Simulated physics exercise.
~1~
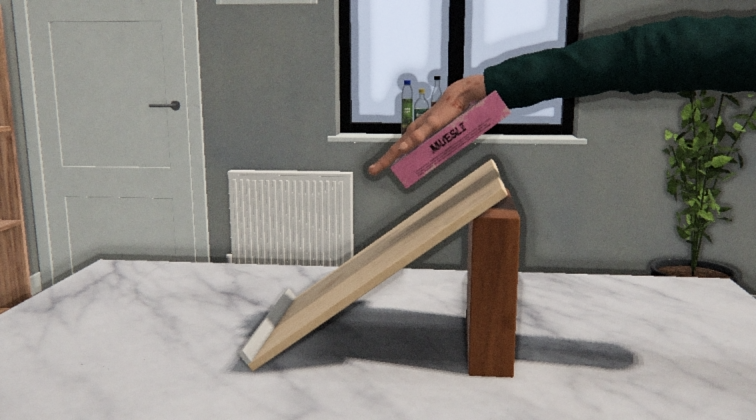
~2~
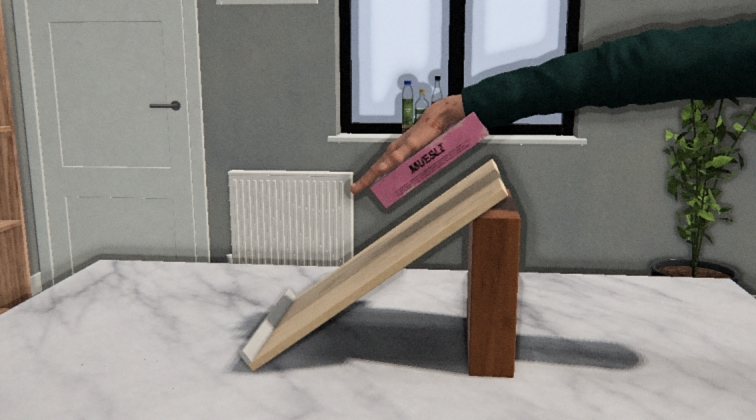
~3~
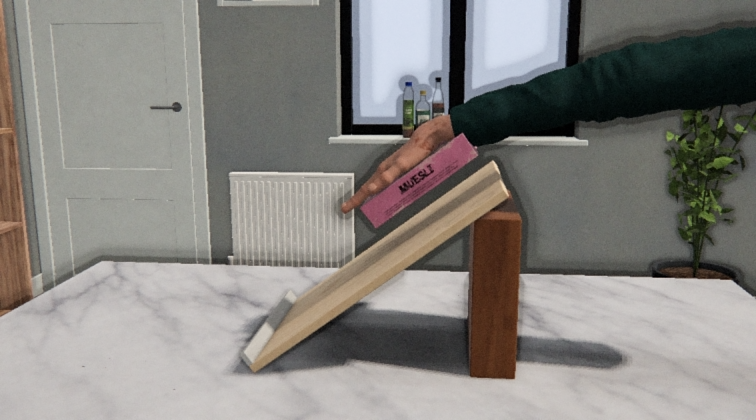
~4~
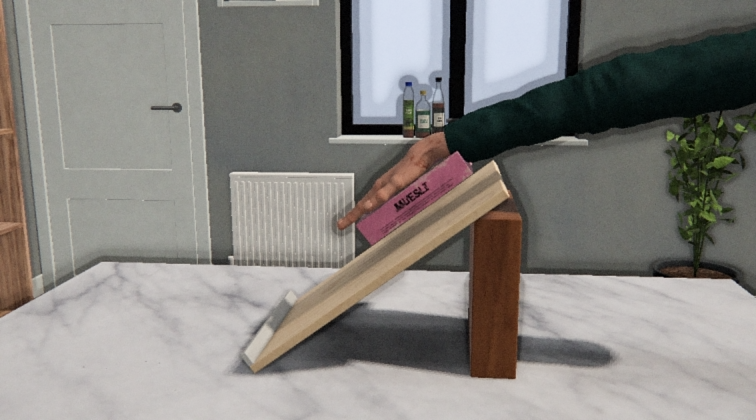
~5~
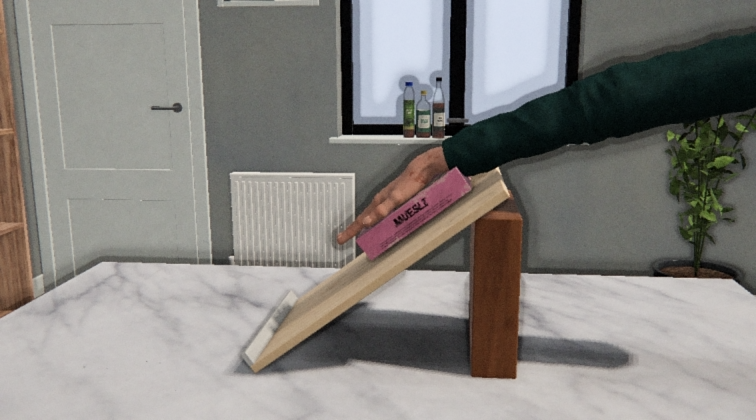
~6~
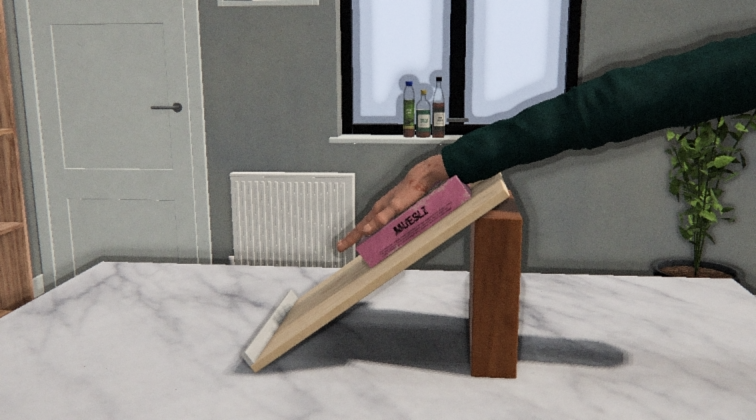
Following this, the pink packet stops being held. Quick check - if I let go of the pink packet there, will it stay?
Most likely it travels downward.
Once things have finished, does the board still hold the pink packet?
Watch the pink packet: It stays aboard.
Then, 0.30 s after the last picture, pink packet slid a little near (396, 228).
Then, 0.50 s after the last picture, pink packet slid about its own width near (343, 266).
Then, 0.60 s after the last picture, pink packet slid about its own width near (317, 285).
At rest, moved from the start, pink packet. Seen from the same camera at the end, pink packet near (315, 286). The pink packet goes downhill.
